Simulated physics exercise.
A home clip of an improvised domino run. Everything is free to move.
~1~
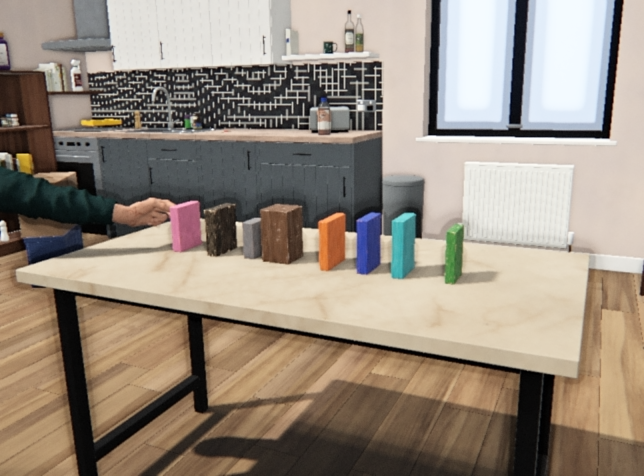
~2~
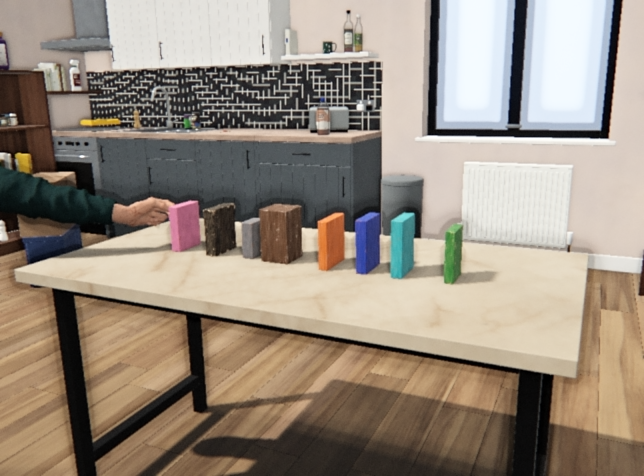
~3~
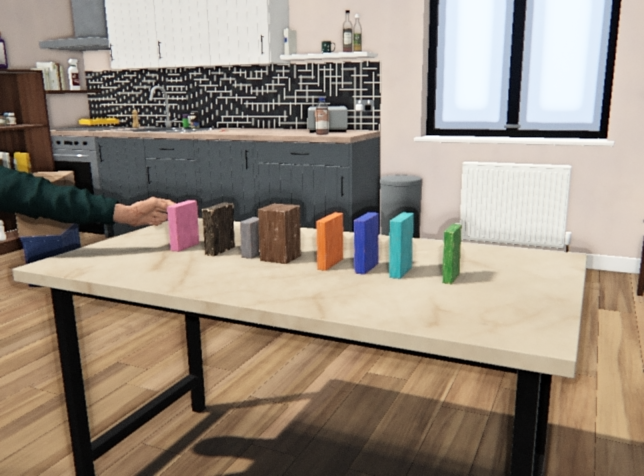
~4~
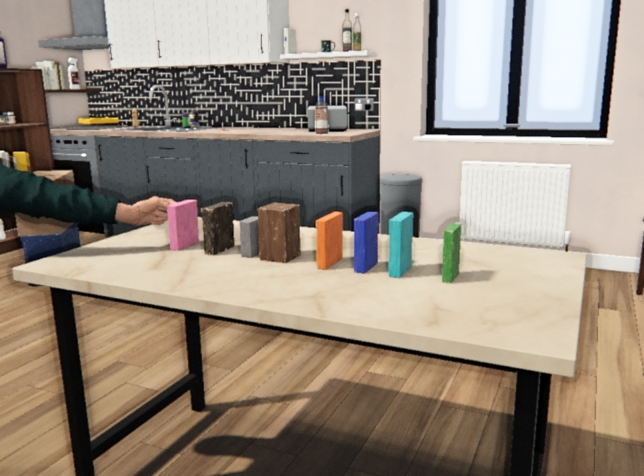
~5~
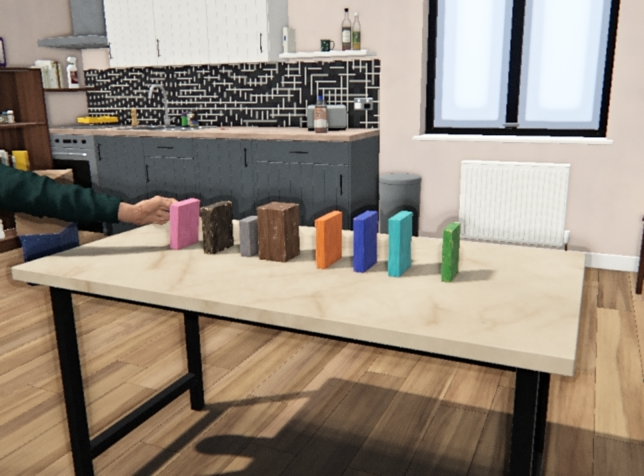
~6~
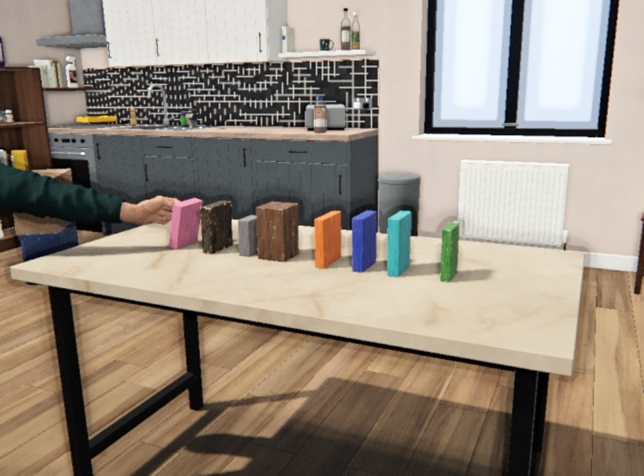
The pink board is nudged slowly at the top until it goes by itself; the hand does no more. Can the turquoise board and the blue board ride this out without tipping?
The turquoise board is still upright, the blue board is still upright.
Then, 0.20 s later than the last frame, pink board 36° over.
Then, 0.40 s later than the last frame, pink board 60° over; black block tilted by 20°.
Then, 0.60 s later than the last frame, pink board 74° over; black block tilted by 46°; grey board tilted by 18°.
When it is over, lying over on the table, black block; left askew, grey board; the other 4 as before. End places, in pixels of the last picture, turquoise board near (399, 243), blue board near (365, 241).
